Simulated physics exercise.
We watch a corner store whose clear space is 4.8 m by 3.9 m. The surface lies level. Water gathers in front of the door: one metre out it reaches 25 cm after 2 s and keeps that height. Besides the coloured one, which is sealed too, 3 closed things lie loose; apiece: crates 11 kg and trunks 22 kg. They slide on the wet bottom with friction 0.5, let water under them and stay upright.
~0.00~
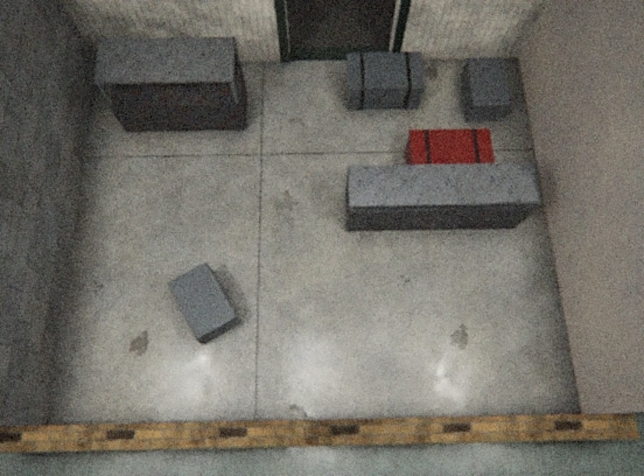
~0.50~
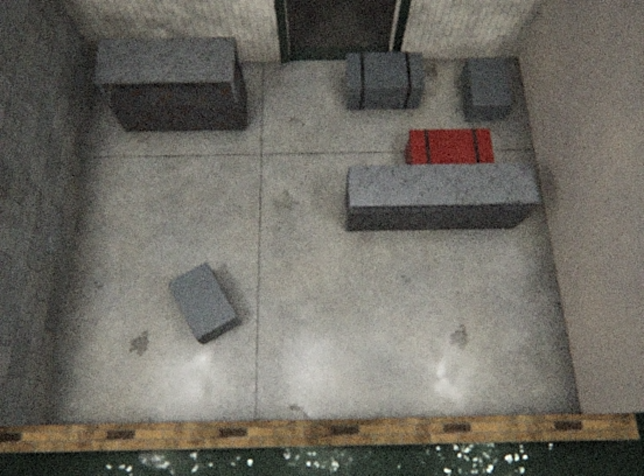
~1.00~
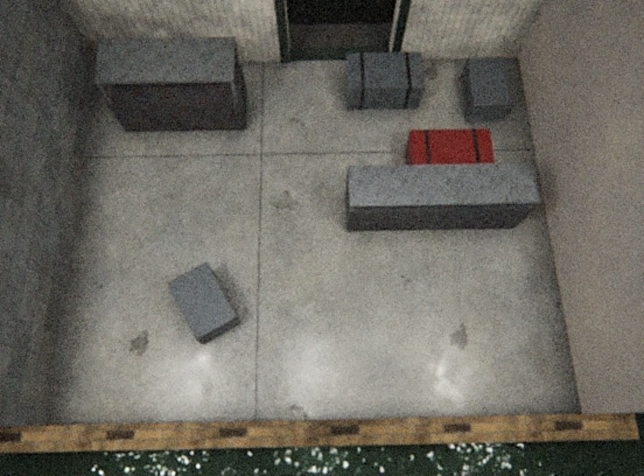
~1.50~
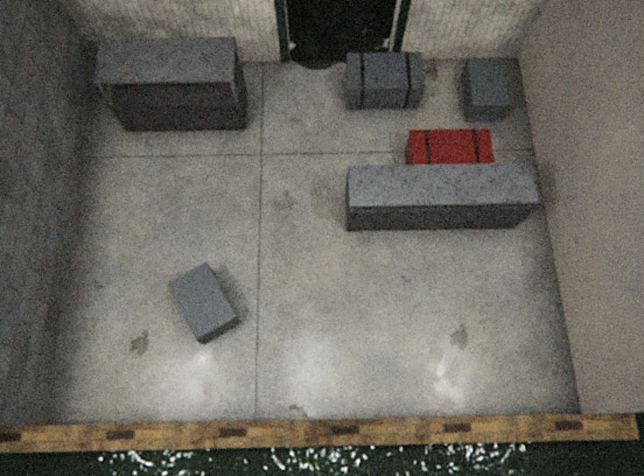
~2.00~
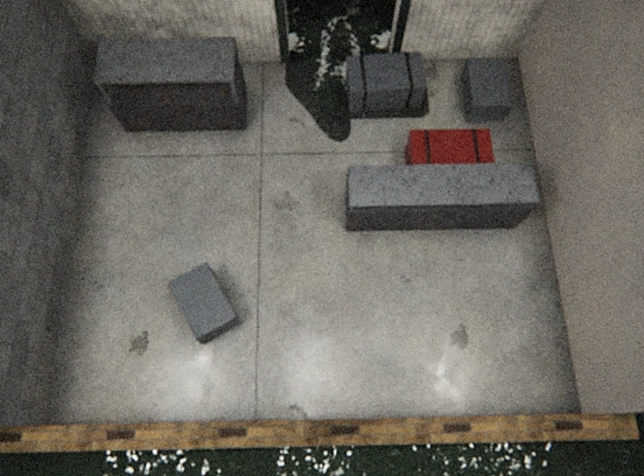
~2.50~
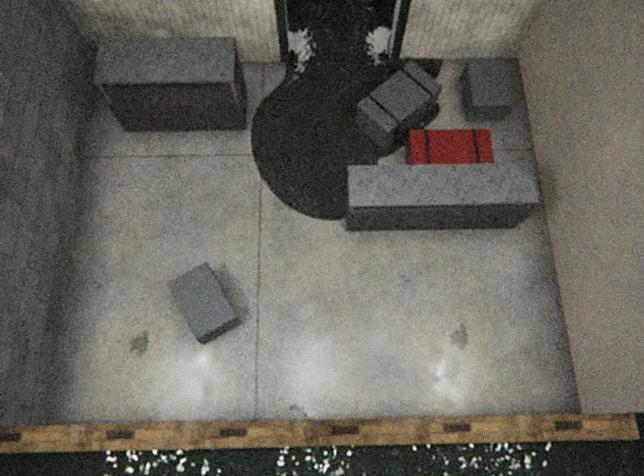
At first, the floor of the store is dry, with a red trunk behind a long grey block and grey boxes around it. Dark water then comes through the doorway and spreads in a rounded pool, and the strapped grey box beside the door turns while the red trunk stays still.
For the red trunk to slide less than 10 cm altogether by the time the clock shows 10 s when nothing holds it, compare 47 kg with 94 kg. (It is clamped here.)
For it, only the higher weight holds it.
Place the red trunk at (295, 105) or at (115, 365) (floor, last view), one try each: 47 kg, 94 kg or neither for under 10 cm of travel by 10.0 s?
In turn: It takes the larger; only the larger holds.
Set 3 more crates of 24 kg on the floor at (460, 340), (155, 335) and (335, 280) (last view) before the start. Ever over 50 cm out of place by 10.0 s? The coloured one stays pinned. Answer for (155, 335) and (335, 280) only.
In turn: Past it, less.
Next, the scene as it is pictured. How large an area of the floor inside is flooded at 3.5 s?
Some 7.5 m2.
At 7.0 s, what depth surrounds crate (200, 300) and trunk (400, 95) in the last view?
About 13 and 8 cm.
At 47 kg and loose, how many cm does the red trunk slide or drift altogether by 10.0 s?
Some 100 cm in all.
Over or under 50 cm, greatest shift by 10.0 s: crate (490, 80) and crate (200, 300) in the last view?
In turn: Less, more.
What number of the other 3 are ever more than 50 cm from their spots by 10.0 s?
2 of them.
After 3.5 s the red trunk would be 3 cm from its start with 47 kg and 1 cm from its start with 94 kg; 7 cm of water round it then.
After 4.5 s the red trunk would be 21 cm from its start with 47 kg and 1 cm from its start with 94 kg; 9 cm of water round it then.
After 7.0 s the red trunk would be 45 cm from its start with 47 kg and 1 cm from its start with 94 kg; 12 cm of water round it then.
After 10.0 s the red trunk would be 52 cm from its start with 47 kg and 1 cm from its start with 94 kg; 12 cm of water round it then.
